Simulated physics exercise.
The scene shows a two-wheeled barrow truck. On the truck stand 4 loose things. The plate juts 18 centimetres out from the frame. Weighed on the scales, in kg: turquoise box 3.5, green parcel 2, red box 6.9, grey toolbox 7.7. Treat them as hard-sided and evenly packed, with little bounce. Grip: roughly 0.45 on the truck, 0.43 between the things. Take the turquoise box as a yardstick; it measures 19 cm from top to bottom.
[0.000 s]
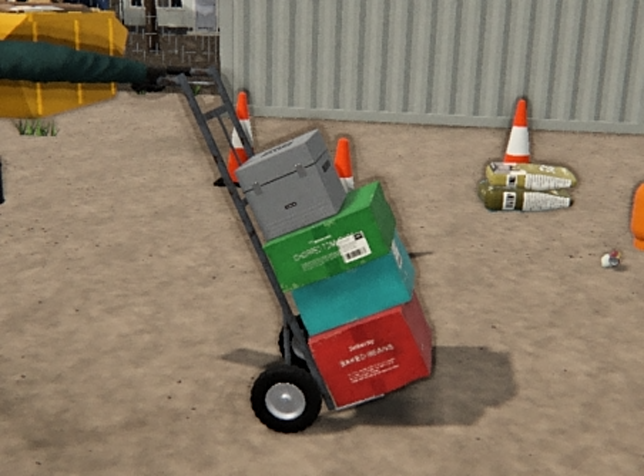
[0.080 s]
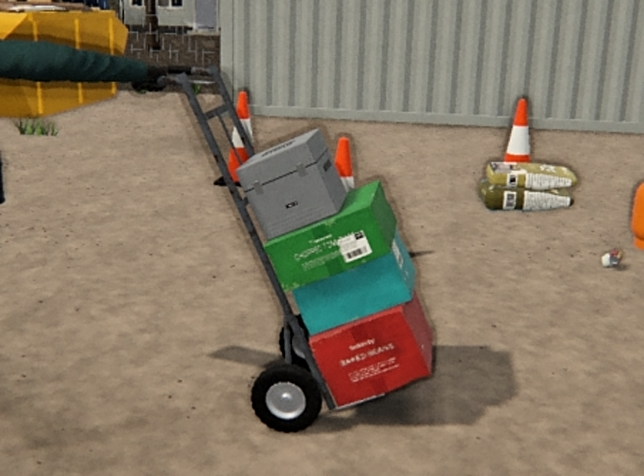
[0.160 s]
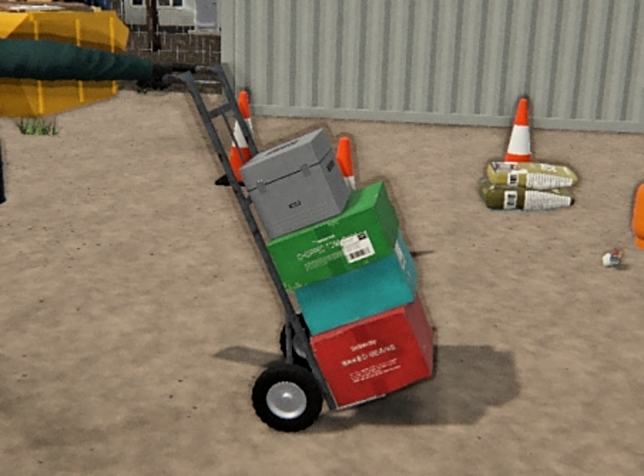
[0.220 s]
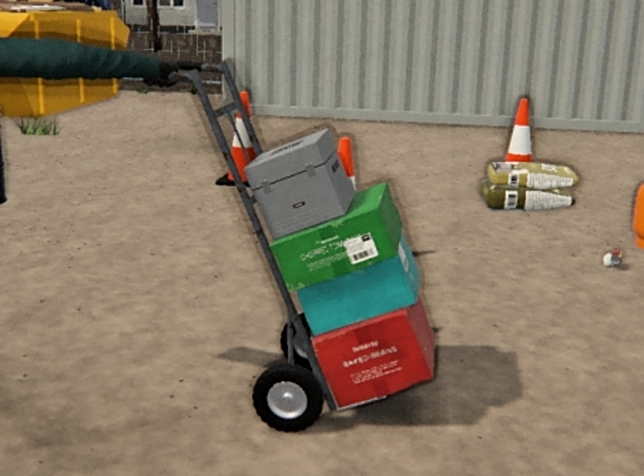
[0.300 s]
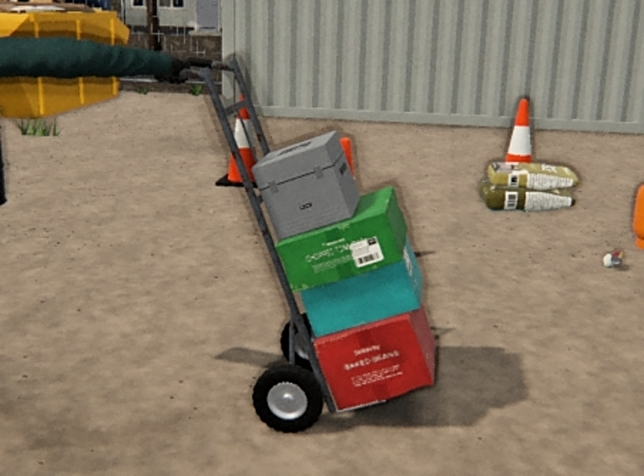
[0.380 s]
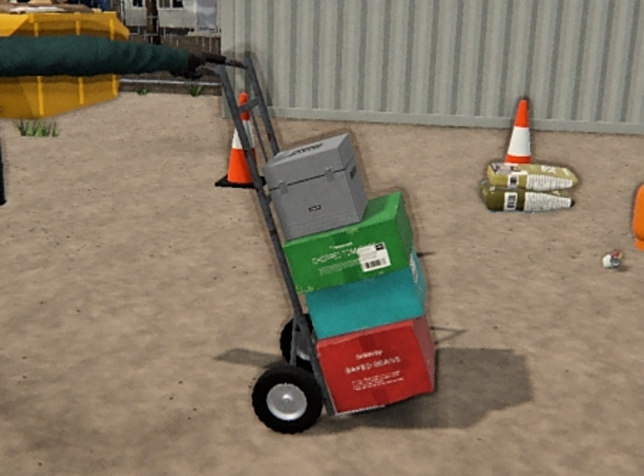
The footage shows a gloved hand gripping a two-wheeled barrow truck stacked with red, turquoise and green boxes and a grey toolbox, at first holding it tilted back to the left, then gradually raising it slightly more upright.
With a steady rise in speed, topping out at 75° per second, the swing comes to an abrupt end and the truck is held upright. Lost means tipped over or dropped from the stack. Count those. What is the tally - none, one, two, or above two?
The tally is none.
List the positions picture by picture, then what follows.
In the first frame, 25° short of upright; turquoise box (354, 280); green parcel (333, 234).
In the second frame, 25° short of upright; red box (374, 337); grey toolbox (294, 183).
In the third frame, 24° short of upright; red box (375, 337); grey toolbox (297, 183).
In the fourth frame, 23° short of upright; red box (377, 339); grey toolbox (301, 183).
In the fifth frame, 21° short of upright; red box (378, 342); grey toolbox (308, 184).
In the sixth frame, 18° short of upright; turquoise box (367, 288); green parcel (352, 241).
After 0.88 s, truck upright; green parcel 8° off its base near (418, 267); turquoise box 8° off its base near (408, 314); grey toolbox 8° off its base.
After 1.38 s, truck upright; green parcel moved 2 cm near (399, 266); grey toolbox moved 6 cm.
In the end (3.2 s), all 4 under 10 cm from the start. In the last view, turquoise box near (401, 316), green parcel near (407, 268).
